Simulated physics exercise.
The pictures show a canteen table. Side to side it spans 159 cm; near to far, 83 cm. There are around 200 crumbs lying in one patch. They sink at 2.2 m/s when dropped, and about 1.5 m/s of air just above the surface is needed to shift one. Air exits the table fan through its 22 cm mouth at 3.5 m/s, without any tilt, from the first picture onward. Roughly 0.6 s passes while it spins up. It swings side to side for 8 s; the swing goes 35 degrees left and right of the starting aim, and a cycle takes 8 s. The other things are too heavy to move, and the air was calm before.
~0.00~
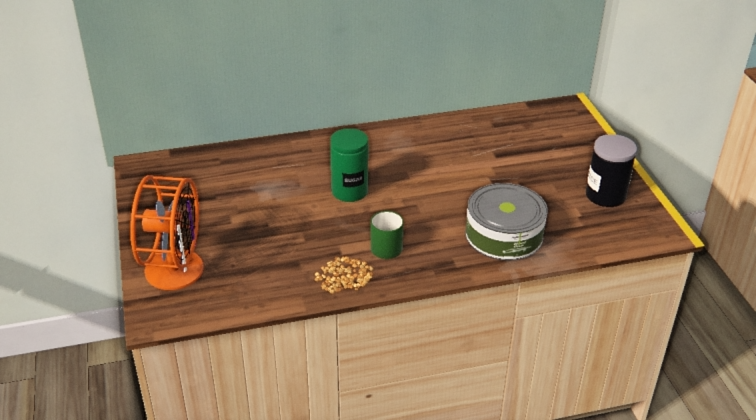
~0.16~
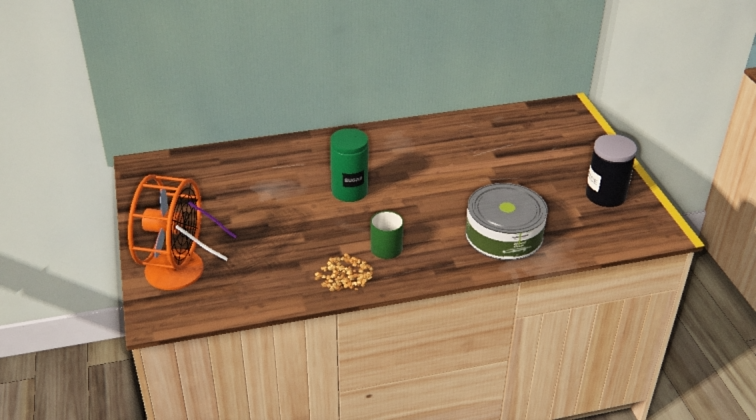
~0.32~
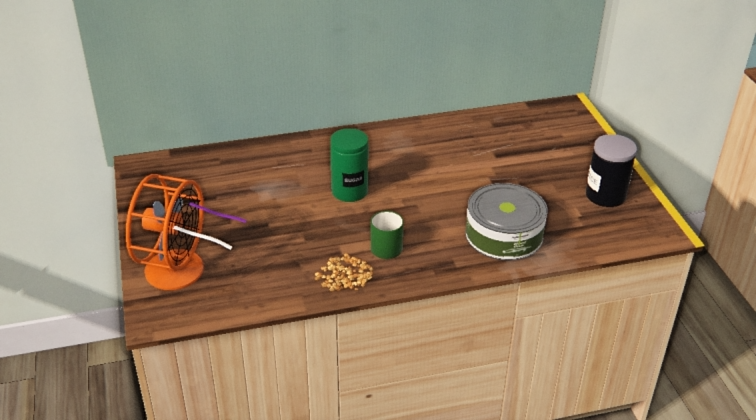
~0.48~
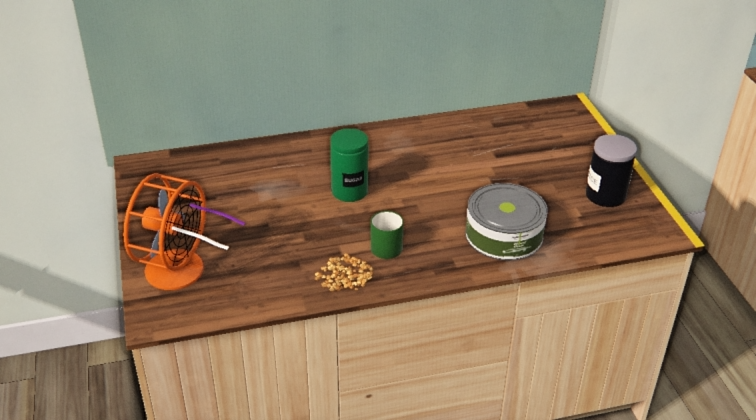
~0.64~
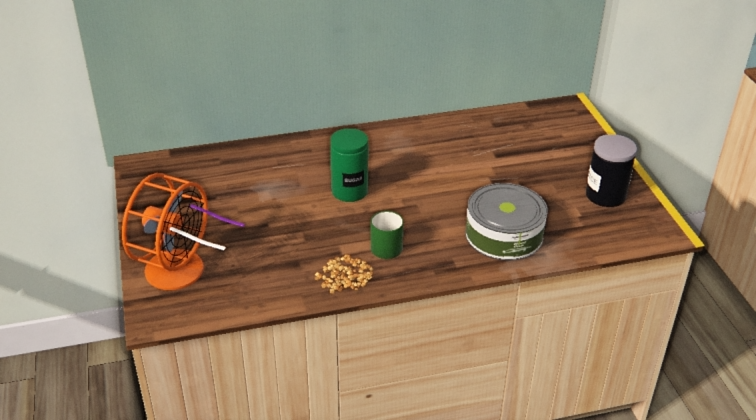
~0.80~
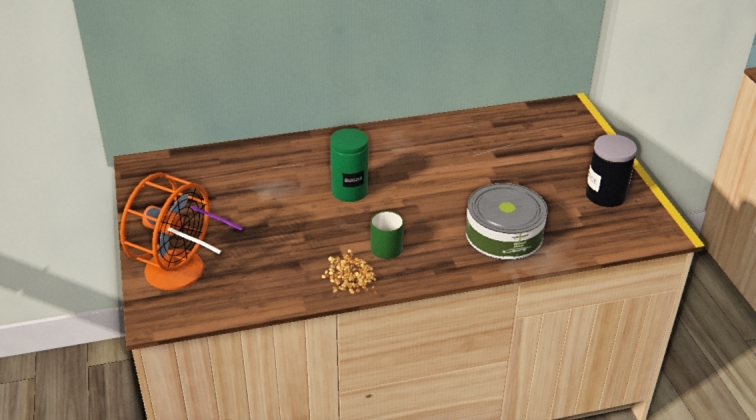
A wooden canteen table with pale cupboard doors stands against a teal and white wall, seen from above at an angle by a still camera. An orange fan sits at the left, golden crumbs lie near the front, with a green jar, green mug, green-and-grey tin and black jar further right beside a yellow edge. White and purple ribbons stream from the fan as its head turns slightly towards the front, and some crumbs shift slightly rightward.
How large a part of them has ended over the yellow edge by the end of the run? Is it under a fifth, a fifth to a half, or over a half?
It is under a fifth.
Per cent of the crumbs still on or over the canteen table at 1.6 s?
Close to 80 in a hundred remain at that time.
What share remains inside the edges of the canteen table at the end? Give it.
Near 40 %.
After 1.6 s, 0 % are over the yellow edge; the middle of those left on the top is near (402, 272); 18 % are gone or lie where they will stay.
After 2.6 s, 0 % are over the yellow edge; the middle of those left on the top is near (402, 272); 18 % are gone or lie where they will stay.
After 4.4 s, 0 % are over the yellow edge; the middle of those left on the top is near (408, 273); 20 % are gone or lie where they will stay.
After 8.0 s, at the end, 0 % are over the yellow edge; the middle of those left on the top is near (466, 268).
